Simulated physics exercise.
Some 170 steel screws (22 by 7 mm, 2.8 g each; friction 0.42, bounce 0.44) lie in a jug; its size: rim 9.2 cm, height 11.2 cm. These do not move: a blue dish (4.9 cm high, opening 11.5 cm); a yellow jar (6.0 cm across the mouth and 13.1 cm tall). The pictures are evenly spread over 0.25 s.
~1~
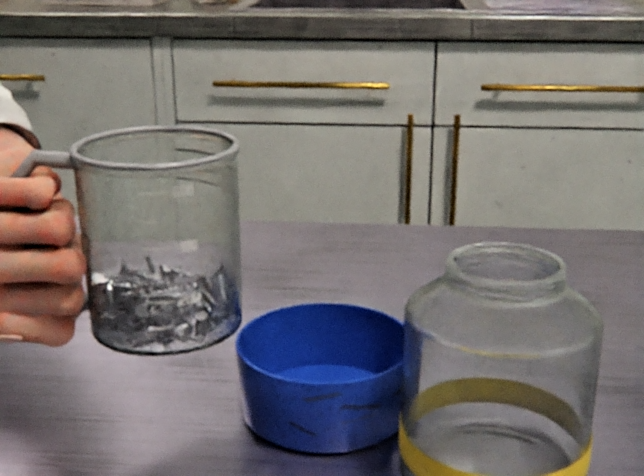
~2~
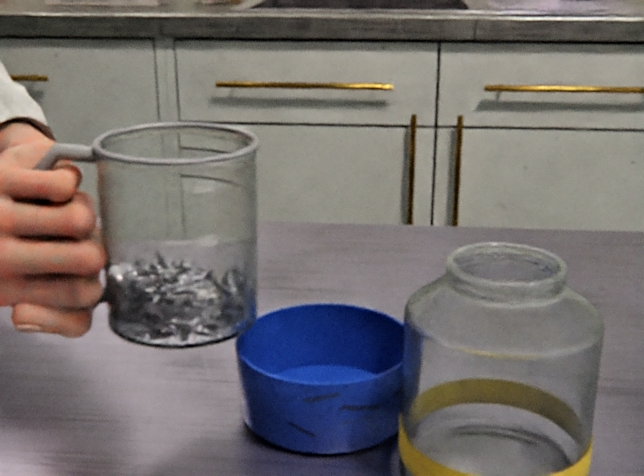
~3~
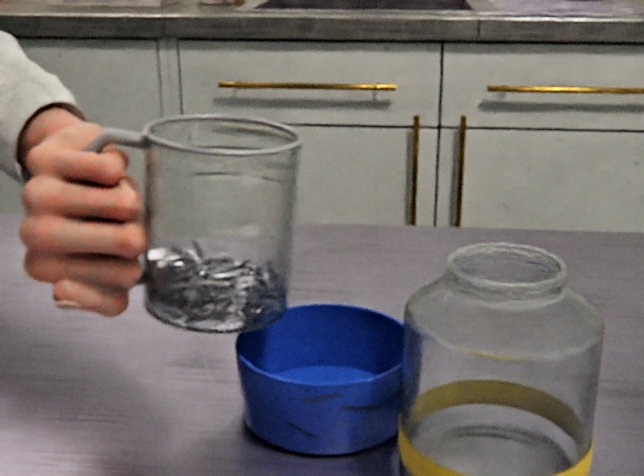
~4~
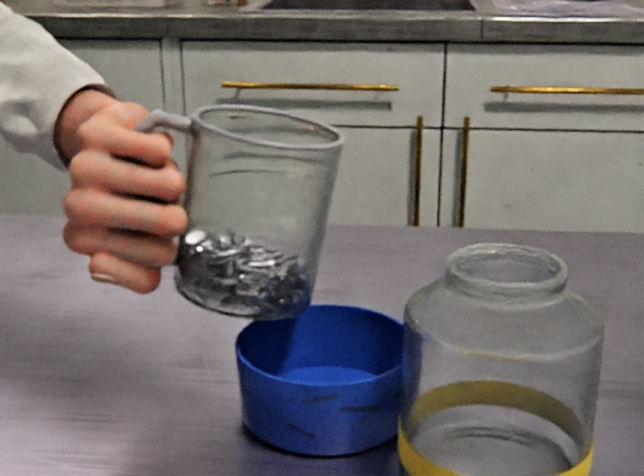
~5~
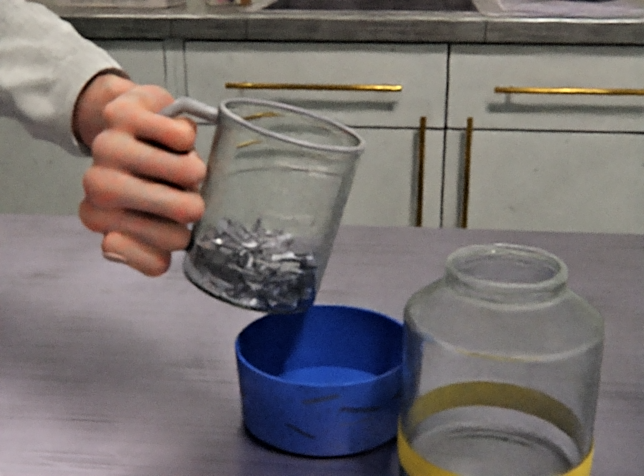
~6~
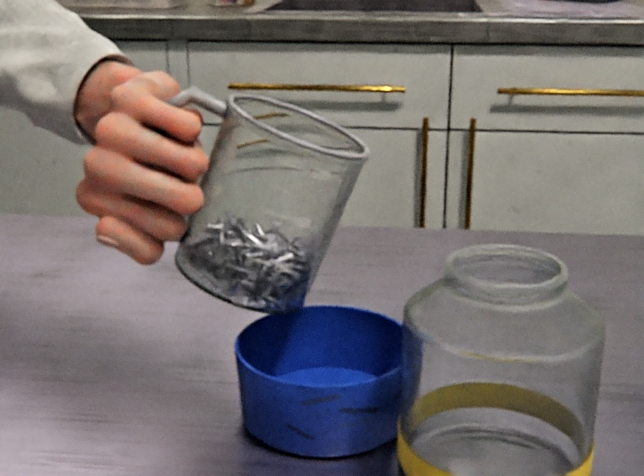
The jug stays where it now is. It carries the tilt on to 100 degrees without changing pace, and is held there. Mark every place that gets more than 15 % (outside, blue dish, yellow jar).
Outside everything: Below; in the blue dish: Below; in the yellow jar: Below.
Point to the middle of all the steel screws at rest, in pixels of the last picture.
At about (222, 212).
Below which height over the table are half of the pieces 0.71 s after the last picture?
Some 14 cm.
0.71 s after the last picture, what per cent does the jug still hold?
About 100 per cent.
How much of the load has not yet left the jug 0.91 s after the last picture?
Some 100 per cent of the load.
Then, 0.27 s after the last picture, tilt 52 degrees; jug 100 %; middle of all pieces near (219, 236).
Then, 0.50 s after the last picture, tilt 78 degrees; jug 100 %; middle of all pieces near (205, 209).
Then, 0.71 s after the last picture, tilt 99 degrees; jug 100 %; middle of all pieces near (217, 202).
Then, 0.91 s after the last picture, tilt 100 degrees; jug 100 %; middle of all pieces near (230, 211).
In the end, yellow jar 0 %, outside 0 %, jug 100 %, blue dish 0 %.
